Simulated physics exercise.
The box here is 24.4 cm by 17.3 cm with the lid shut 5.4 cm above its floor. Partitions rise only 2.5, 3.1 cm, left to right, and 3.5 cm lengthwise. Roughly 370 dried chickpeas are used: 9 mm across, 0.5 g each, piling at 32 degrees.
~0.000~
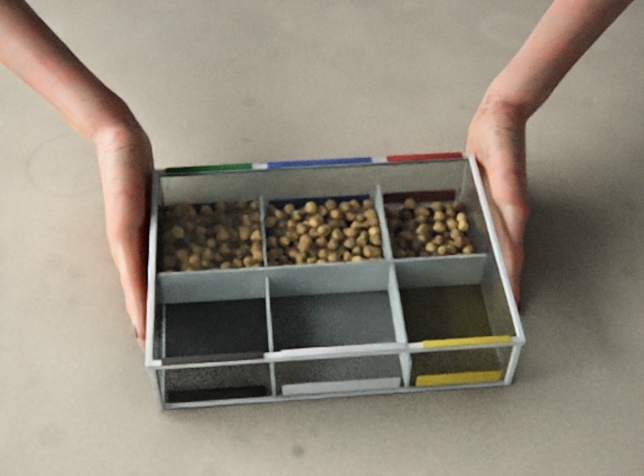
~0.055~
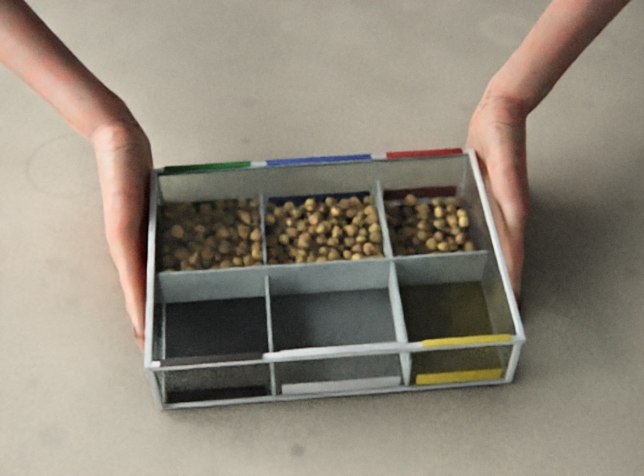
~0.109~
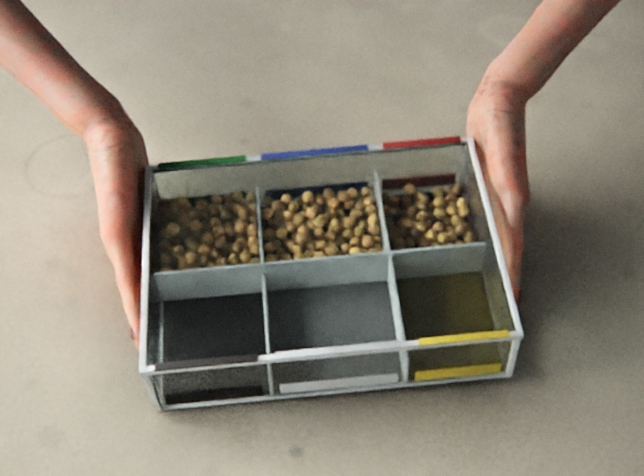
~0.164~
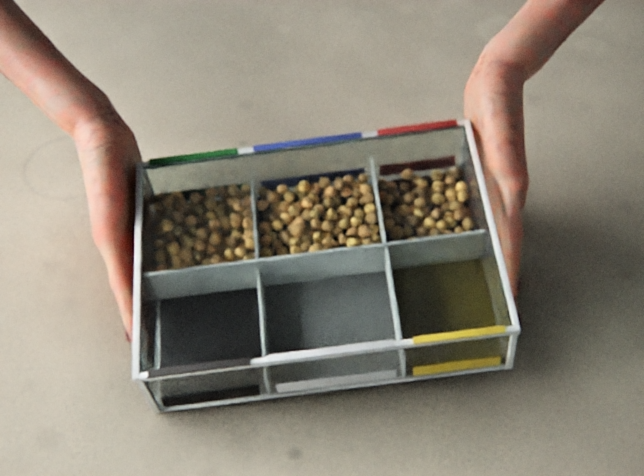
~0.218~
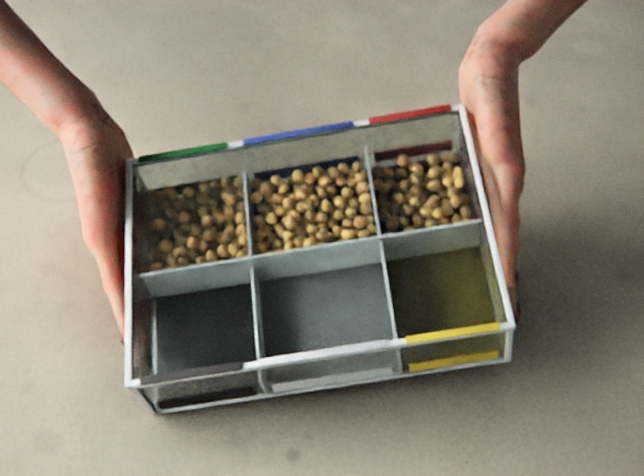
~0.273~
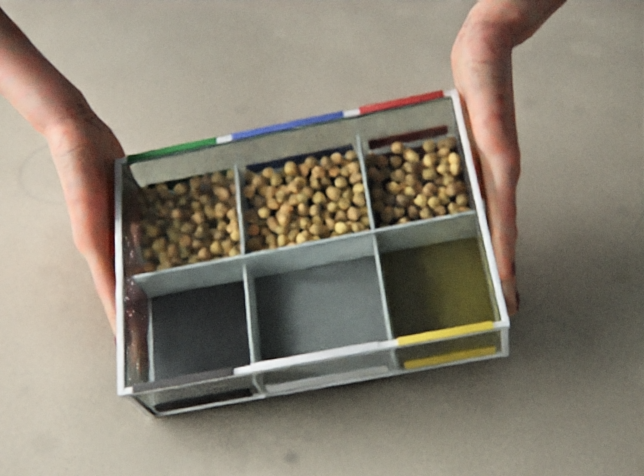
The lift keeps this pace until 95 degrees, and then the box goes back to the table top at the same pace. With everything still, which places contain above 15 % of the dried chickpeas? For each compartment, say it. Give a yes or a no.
Red compartment - no; blue compartment - no; green compartment - yes; yellow compartment - no; white compartment - no; black compartment - yes.
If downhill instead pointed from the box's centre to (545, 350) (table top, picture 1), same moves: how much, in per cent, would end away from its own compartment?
I'd say close to 60 %.
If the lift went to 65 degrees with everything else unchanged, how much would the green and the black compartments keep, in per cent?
Shares: Green 40 and black 5, per cent.
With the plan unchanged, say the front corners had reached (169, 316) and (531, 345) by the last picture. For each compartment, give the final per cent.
Red 65, blue 15, green 5, yellow 10, white 0, black 0.
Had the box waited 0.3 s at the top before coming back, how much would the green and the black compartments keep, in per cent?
Then green keeps 40% and black keeps 50%.
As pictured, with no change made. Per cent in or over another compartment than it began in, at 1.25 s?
Near 20 in a hundred.
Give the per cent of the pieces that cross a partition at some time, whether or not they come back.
The share is close to 50 percent.
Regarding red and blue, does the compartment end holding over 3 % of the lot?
Red yes, blue yes.
Then, at 1.25 s, tilt 95 degrees; red 15 %, blue 25 %, green 45 %, black 15 %.
After 1.90 s, tilt 41 degrees; red 5 %, blue 5 %, green 45 %, white 5 %, black 40 %.
After 2.59 s, tilt 0 degrees; red 5 %, blue 5 %, green 45 %, white 5 %, black 40 %.
By 3.3 s all is still; red 5 %, blue 5 %, green 45 %, yellow 0 %, white 5 %, black 40 %.
